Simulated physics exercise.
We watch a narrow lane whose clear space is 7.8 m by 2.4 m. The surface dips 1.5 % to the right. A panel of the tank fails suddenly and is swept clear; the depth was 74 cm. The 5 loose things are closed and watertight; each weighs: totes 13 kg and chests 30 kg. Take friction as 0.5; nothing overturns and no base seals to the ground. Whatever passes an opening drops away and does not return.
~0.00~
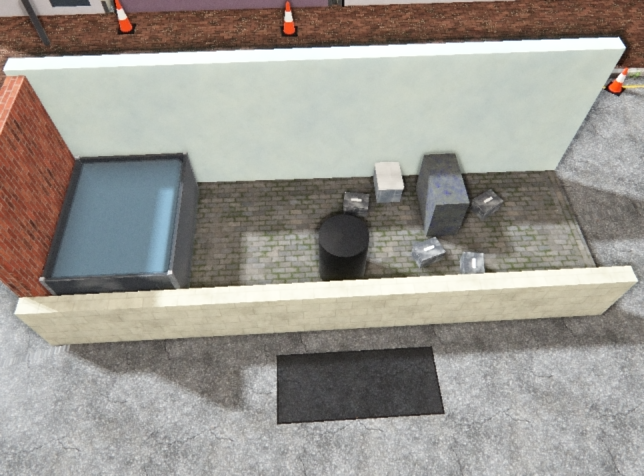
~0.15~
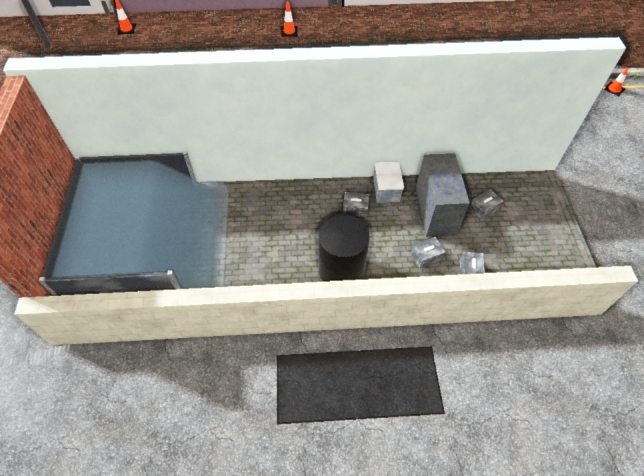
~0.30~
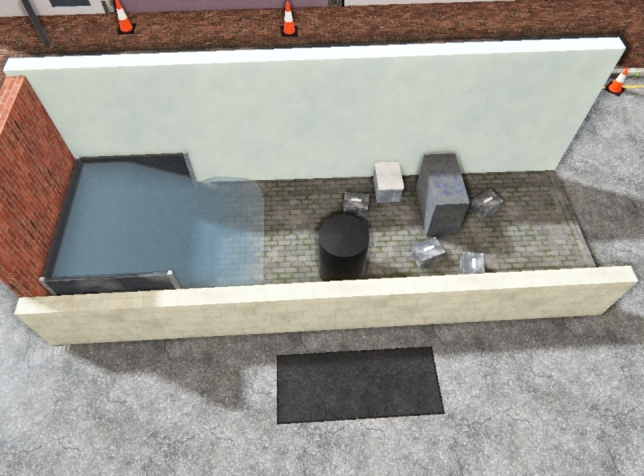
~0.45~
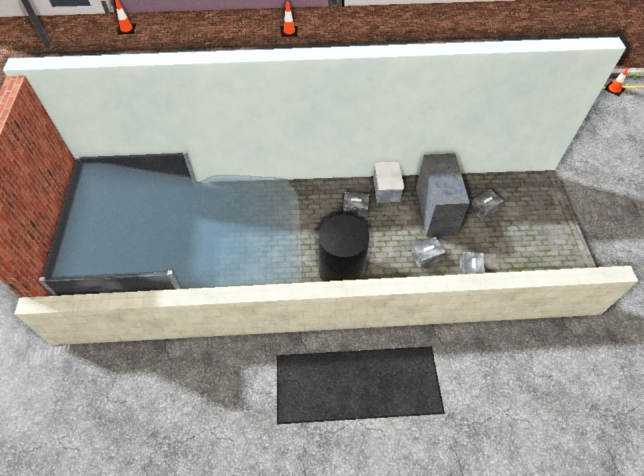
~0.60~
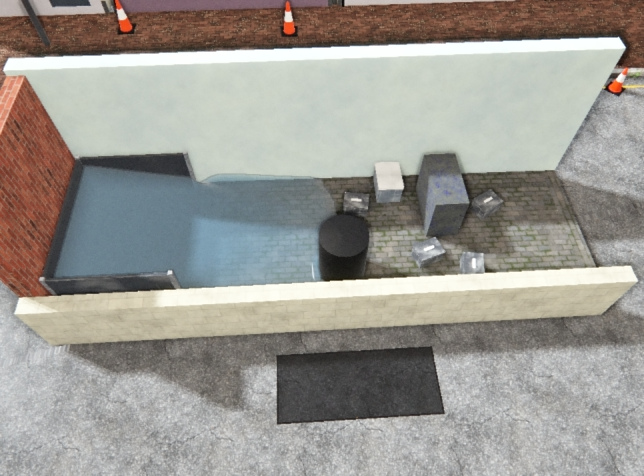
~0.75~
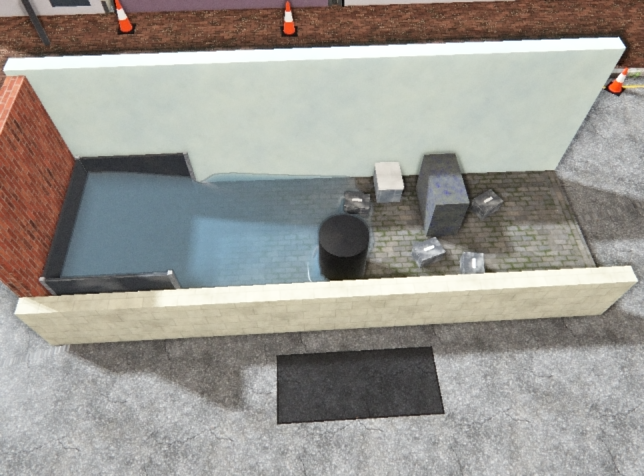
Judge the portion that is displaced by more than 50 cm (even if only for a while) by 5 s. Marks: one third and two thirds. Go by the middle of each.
Share: From one to two thirds.
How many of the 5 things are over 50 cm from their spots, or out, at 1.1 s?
0 of them.
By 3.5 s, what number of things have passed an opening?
By then 2.
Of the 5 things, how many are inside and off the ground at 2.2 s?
I count 3.
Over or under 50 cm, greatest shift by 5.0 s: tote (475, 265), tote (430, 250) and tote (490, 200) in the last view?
In turn: Over, more, short of it.
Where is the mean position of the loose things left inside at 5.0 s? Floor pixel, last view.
Near (443, 199).
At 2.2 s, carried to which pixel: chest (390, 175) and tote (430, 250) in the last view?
Near (410, 161) and (493, 276).
After 1.1 s 0 of 5 are over 50 cm from their spots; 0 afloat.
After 2.2 s 3 of 5 are over 50 cm from their spots; 3 afloat.
After 3.5 s 3 of 5 are over 50 cm from their spots; 2 afloat.
After 5.0 s 3 of 5 are over 50 cm from their spots, and 3 have been at some point; 0 afloat.
